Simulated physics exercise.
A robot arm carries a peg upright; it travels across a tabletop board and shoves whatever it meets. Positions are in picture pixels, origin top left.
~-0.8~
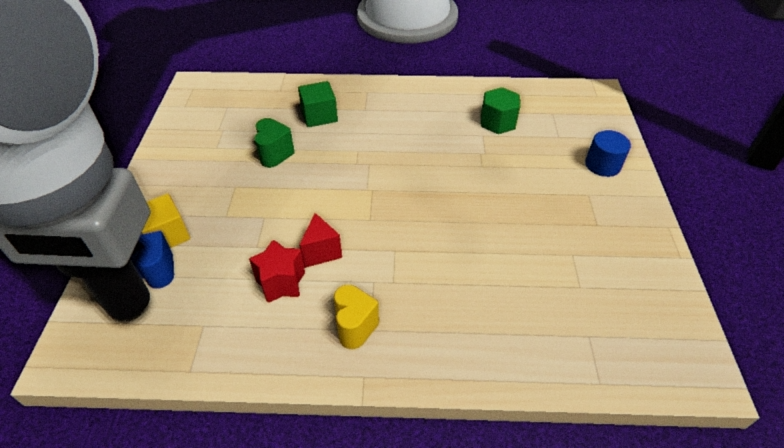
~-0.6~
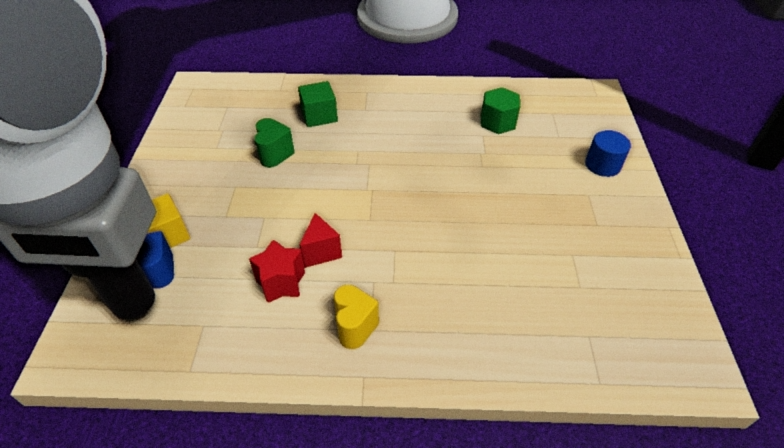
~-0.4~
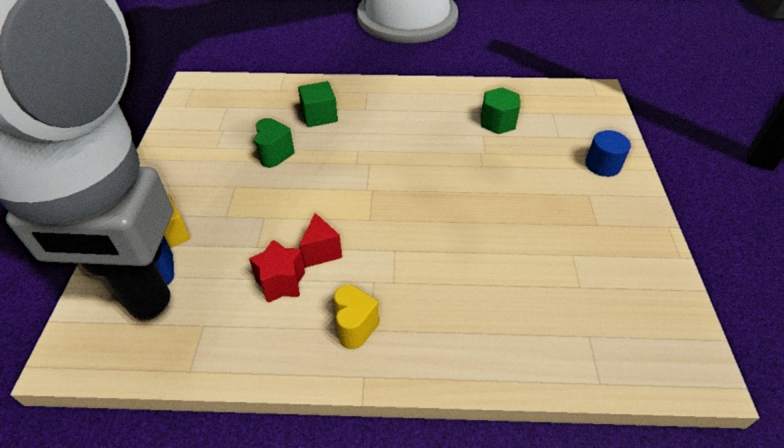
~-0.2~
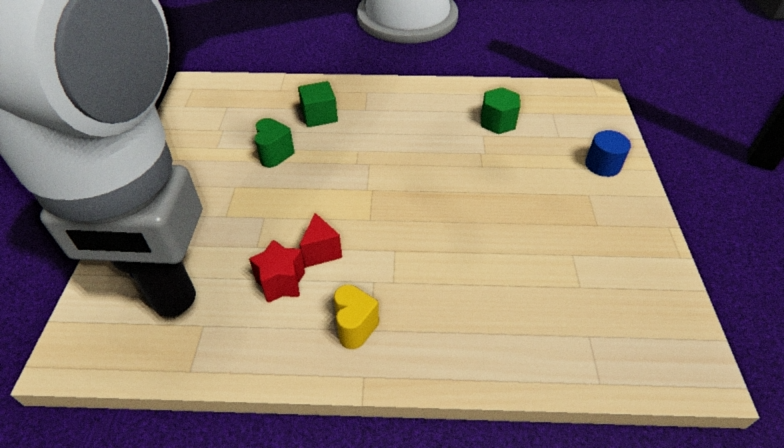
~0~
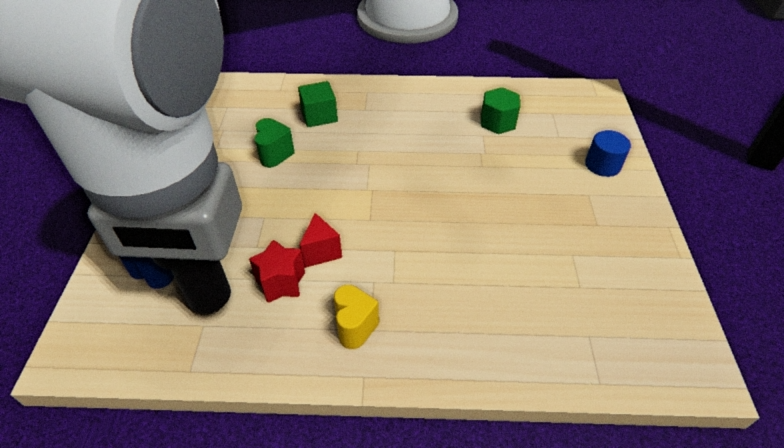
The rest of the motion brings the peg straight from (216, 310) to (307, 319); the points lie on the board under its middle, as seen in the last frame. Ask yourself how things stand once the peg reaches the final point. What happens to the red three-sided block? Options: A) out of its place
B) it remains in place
B.
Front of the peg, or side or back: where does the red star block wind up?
Lost on the way.
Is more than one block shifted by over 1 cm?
No.
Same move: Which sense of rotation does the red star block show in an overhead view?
Seen from overhead, it turns anticlockwise.
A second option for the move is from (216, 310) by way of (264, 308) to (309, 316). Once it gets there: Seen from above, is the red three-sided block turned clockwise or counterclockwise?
It twists with the clock when seen from above.
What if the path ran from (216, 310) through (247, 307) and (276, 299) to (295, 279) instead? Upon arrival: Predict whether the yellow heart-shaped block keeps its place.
It sits in its place.
The first path, step by step. Halfway along, peg (258, 300); red star block (281, 258), turned 20° anticlockwise.
At the end, peg (304, 306); red star block (291, 260), turned 60° anticlockwise; red three-sided block still.
